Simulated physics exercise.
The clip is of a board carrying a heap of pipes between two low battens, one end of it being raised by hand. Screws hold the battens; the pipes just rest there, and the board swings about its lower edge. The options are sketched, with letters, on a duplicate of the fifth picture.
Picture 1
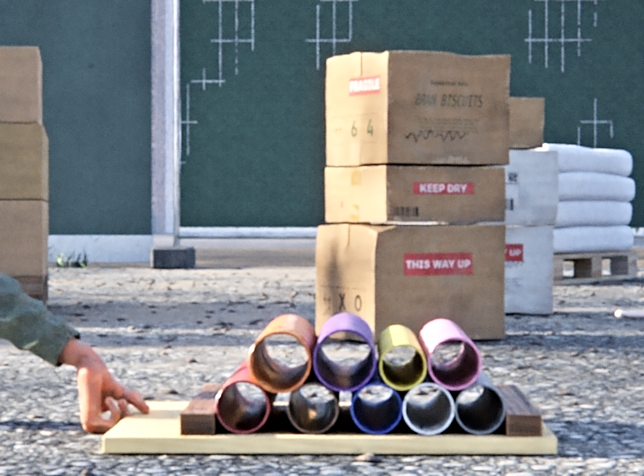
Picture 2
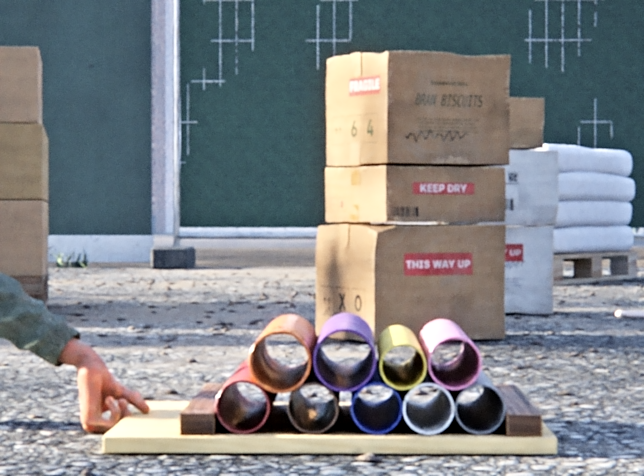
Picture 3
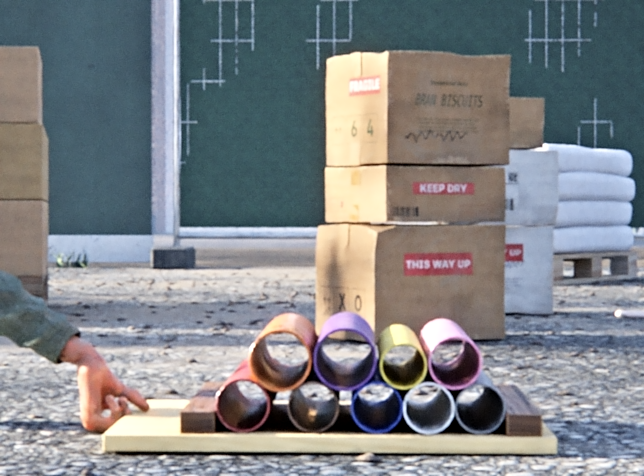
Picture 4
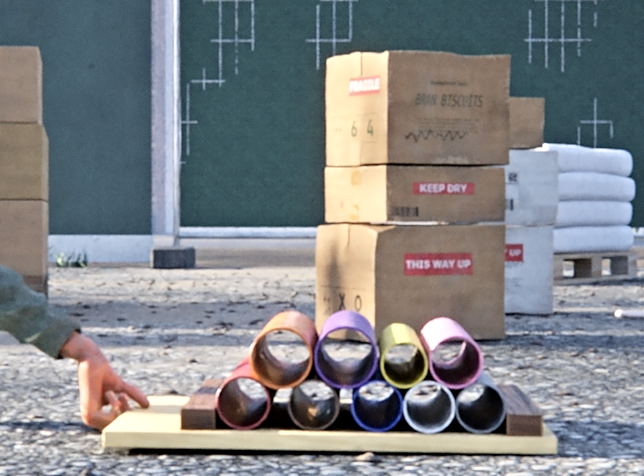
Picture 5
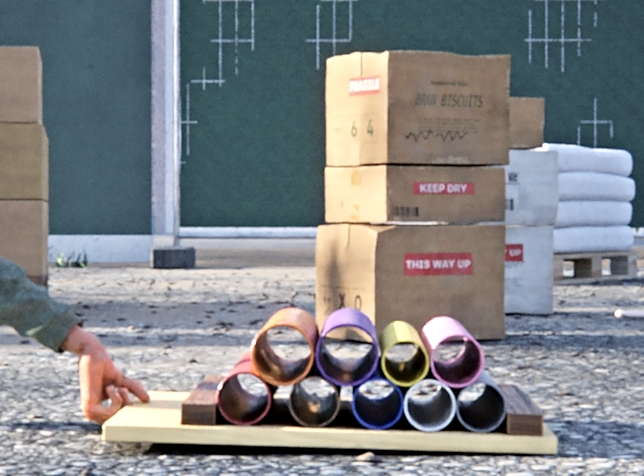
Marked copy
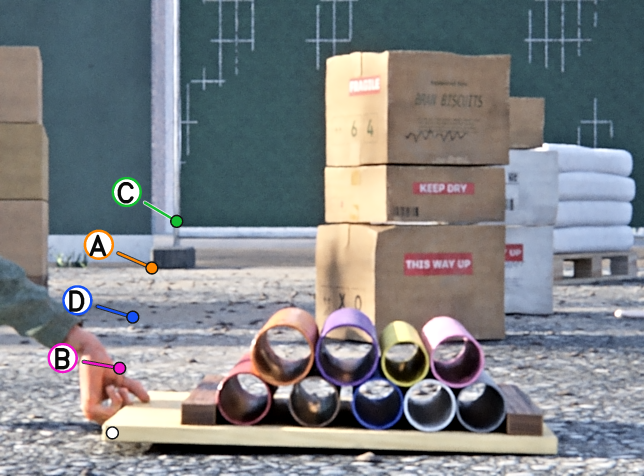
A hand at the left slowly lifts the near end of a pale board by a small amount, and the pipes resting on it rise slightly with that side. Seen from low down across sunlit gravel, the board carries orange, purple, yellow and pink pipes above red, brown, blue, white and grey ones, between dark battens. Behind stand stacked cartons, white sacks and a green wall, all still, as is the view.
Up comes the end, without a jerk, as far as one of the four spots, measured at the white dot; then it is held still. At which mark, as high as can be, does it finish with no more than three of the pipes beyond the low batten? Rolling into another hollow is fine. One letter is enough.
Up to A.
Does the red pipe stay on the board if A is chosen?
Yes, with A.
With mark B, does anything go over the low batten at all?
No.
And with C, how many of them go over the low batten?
The count is four.
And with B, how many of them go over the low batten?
The count is none.
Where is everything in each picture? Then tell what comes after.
In the first frame, brown pipe (313, 408); blue pipe (377, 408); white pipe (429, 409).
In the second frame, white pipe (429, 409); grey pipe (480, 409).
In the third frame, board (332, 415); orange pipe (280, 361).
In the fourth frame, board (332, 413); red pipe (243, 403); brown pipe (313, 405).
In the fifth frame, board (332, 410); red pipe (244, 398); brown pipe (314, 402).
On the marked copy, A at (152, 268); B at (120, 369); C at (177, 222); D at (133, 317); the white dot at (113, 433).
Taking A. A third of the way, board at 15°.
Two thirds of the way, board at 24°.
When it is over, board at 24°, none over the low batten.
As for the rest, B none over the low batten; C four over the low batten (purple, orange, pink, yellow); D none over the low batten.
